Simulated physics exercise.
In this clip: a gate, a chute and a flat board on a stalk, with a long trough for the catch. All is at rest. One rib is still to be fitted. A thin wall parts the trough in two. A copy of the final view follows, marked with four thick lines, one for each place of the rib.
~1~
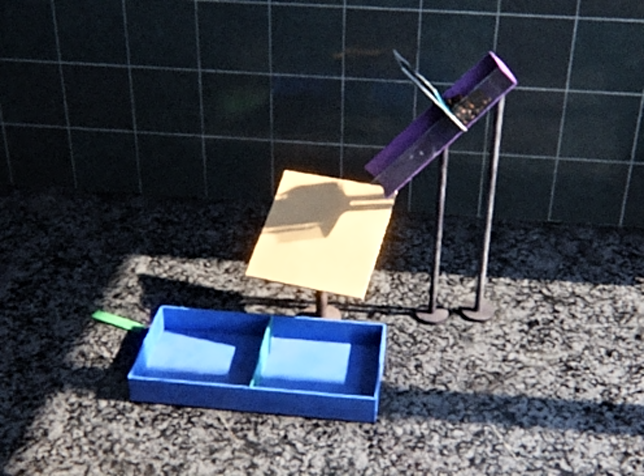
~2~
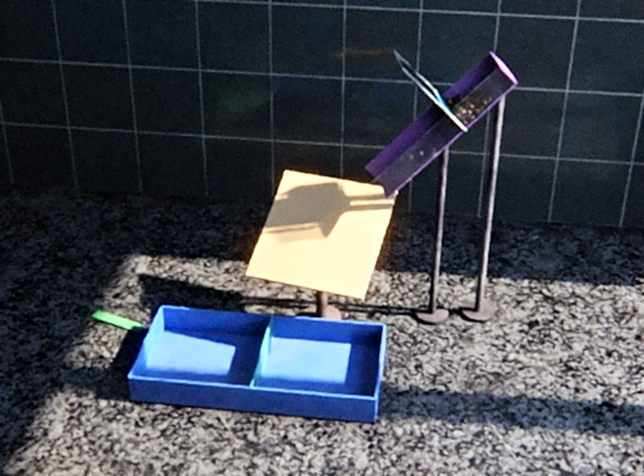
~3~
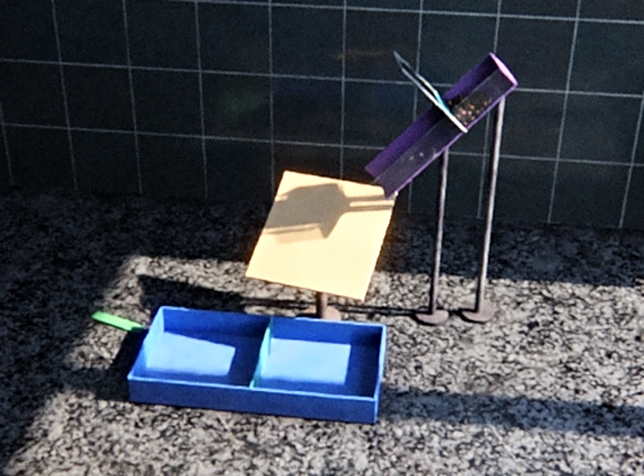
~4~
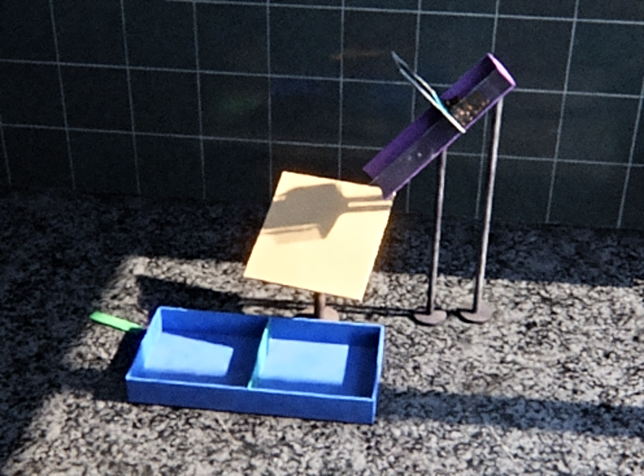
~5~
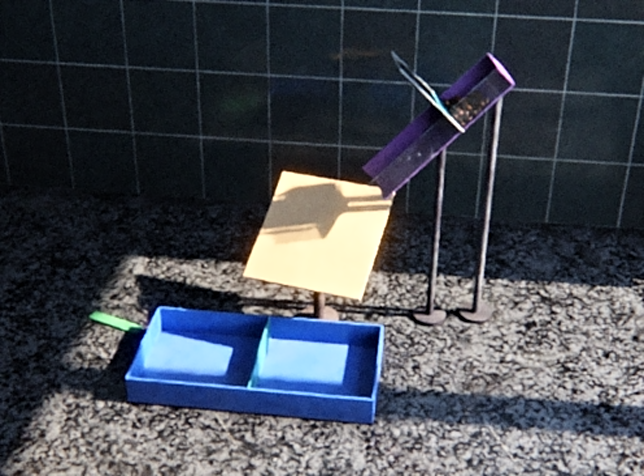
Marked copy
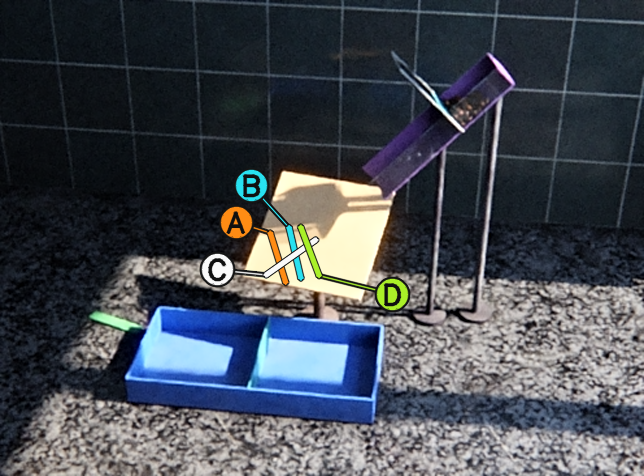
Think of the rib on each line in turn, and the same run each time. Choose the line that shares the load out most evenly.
Line C does it best.
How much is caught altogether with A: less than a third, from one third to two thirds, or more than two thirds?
More than two thirds.
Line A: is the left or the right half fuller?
More lands on the right.
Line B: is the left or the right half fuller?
The right half.
On the marked copy, line A from (270, 232) to (285, 282); line B from (289, 227) to (300, 278); line C from (315, 239) to (266, 274); line D from (300, 227) to (319, 275).
Choosing A, of what is caught, about a tenth in the left half, almost all in the right.
Choosing B, of what is caught, just a few in the left half, almost all in the right.
Choosing C, of what is caught, roughly two thirds in the left half, roughly a third in the right.
Choosing D, of what is caught, about a tenth in the left half, almost all in the right.
